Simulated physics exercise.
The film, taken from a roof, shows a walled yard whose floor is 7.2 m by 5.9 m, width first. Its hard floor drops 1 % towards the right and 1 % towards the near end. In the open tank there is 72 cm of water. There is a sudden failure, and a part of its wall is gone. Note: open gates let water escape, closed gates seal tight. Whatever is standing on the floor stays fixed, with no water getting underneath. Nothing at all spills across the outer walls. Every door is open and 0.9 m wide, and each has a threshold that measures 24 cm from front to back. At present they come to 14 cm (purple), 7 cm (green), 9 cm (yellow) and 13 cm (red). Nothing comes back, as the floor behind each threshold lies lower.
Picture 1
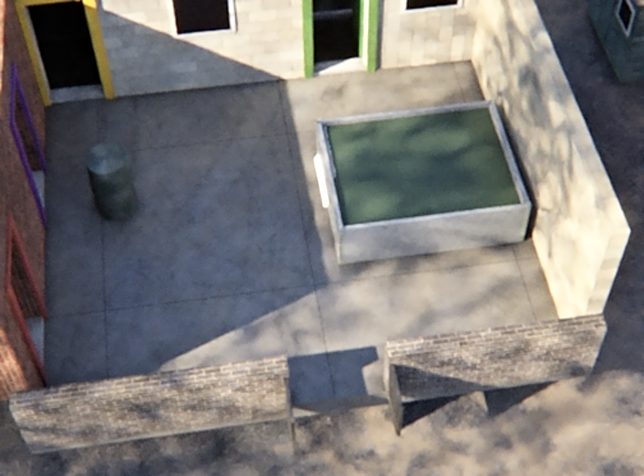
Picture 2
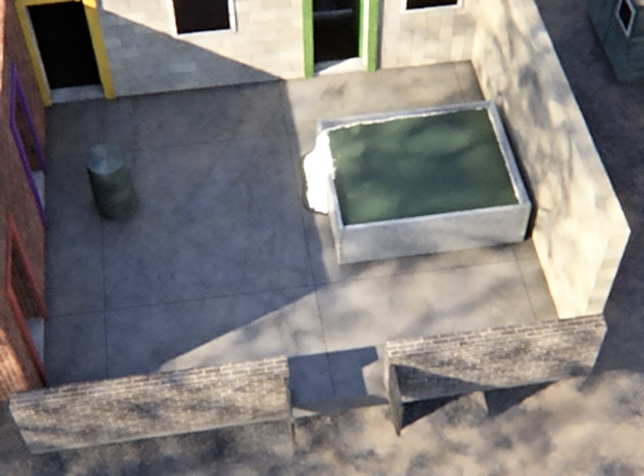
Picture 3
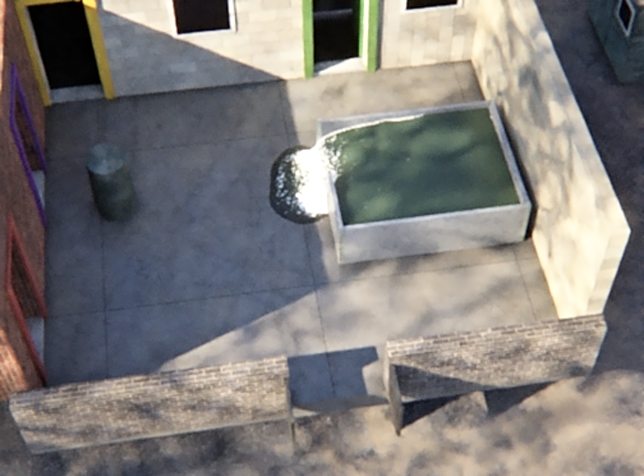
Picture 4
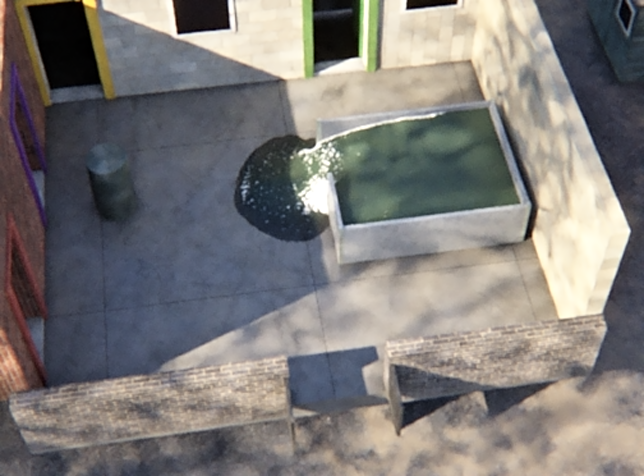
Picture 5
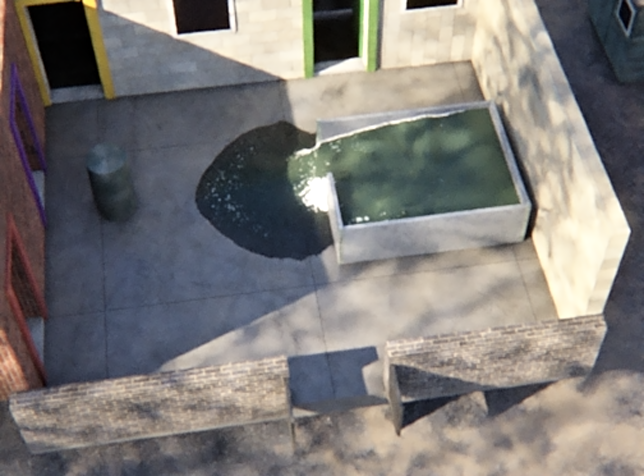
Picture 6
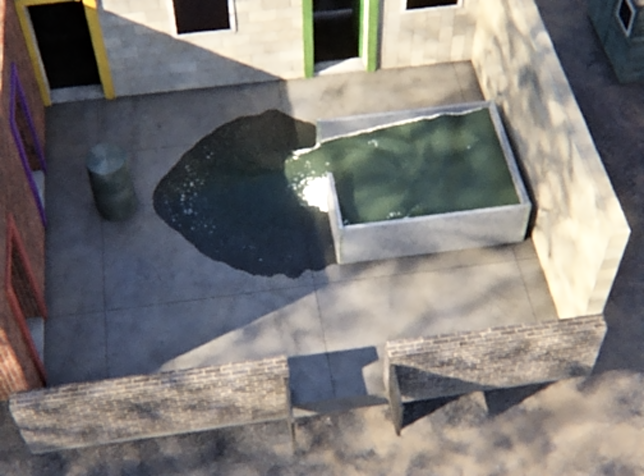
Water burst through the left side of a raised open tank in a walled yard, foaming white at the gap, then spread leftward across the grey floor in a widening dark, rounded pool.
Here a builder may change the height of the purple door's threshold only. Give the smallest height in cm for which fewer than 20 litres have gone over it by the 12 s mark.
About 14.5 cm.
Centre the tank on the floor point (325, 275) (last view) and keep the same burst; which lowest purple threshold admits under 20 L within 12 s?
At least some 13.0 centimetres tall.
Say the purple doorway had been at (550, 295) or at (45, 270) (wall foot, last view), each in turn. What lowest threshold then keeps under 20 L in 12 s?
You'd want about 12.5 cm there first, then about 16 cm.
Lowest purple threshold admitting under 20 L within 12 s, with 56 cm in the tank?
Around 10.0 cm high.
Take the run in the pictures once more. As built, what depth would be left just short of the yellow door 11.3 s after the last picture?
About 5.0 centimetres deep.
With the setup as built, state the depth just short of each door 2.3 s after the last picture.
Purple door 14 cm, green door 0 cm, yellow door 24 cm, red door 17 cm.
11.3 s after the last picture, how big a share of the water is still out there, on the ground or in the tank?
I'd say near 90 per cent is still there.
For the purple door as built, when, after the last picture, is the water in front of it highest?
Some 3.0 s, more or less.
Then, 0.7 s after the last picture water covers 35 % of the floor, deepest (40 cm) near (315, 180); 6 cm at the purple door, 0 litres in over its 14 cm threshold.
Then, 2.3 s after the last picture water covers 55 % of the floor, deepest (34 cm) near (45, 421); 14 cm at the purple door, 5 litres in over its 14 cm threshold.
Then, 11.3 s after the last picture water covers 95 % of the floor, deepest (17 cm) near (549, 320); 6 cm at the purple door, 22 litres in over its 14 cm threshold.
At the purple door as built, the water peaked near 16 cm, 3.1 s after the last picture.
Run again over the same 12 s with other heights there, 31 litres in over 13 cm, 3 litres over 18 cm. The limit of 20 litres is kept from about 14.5 cm up.
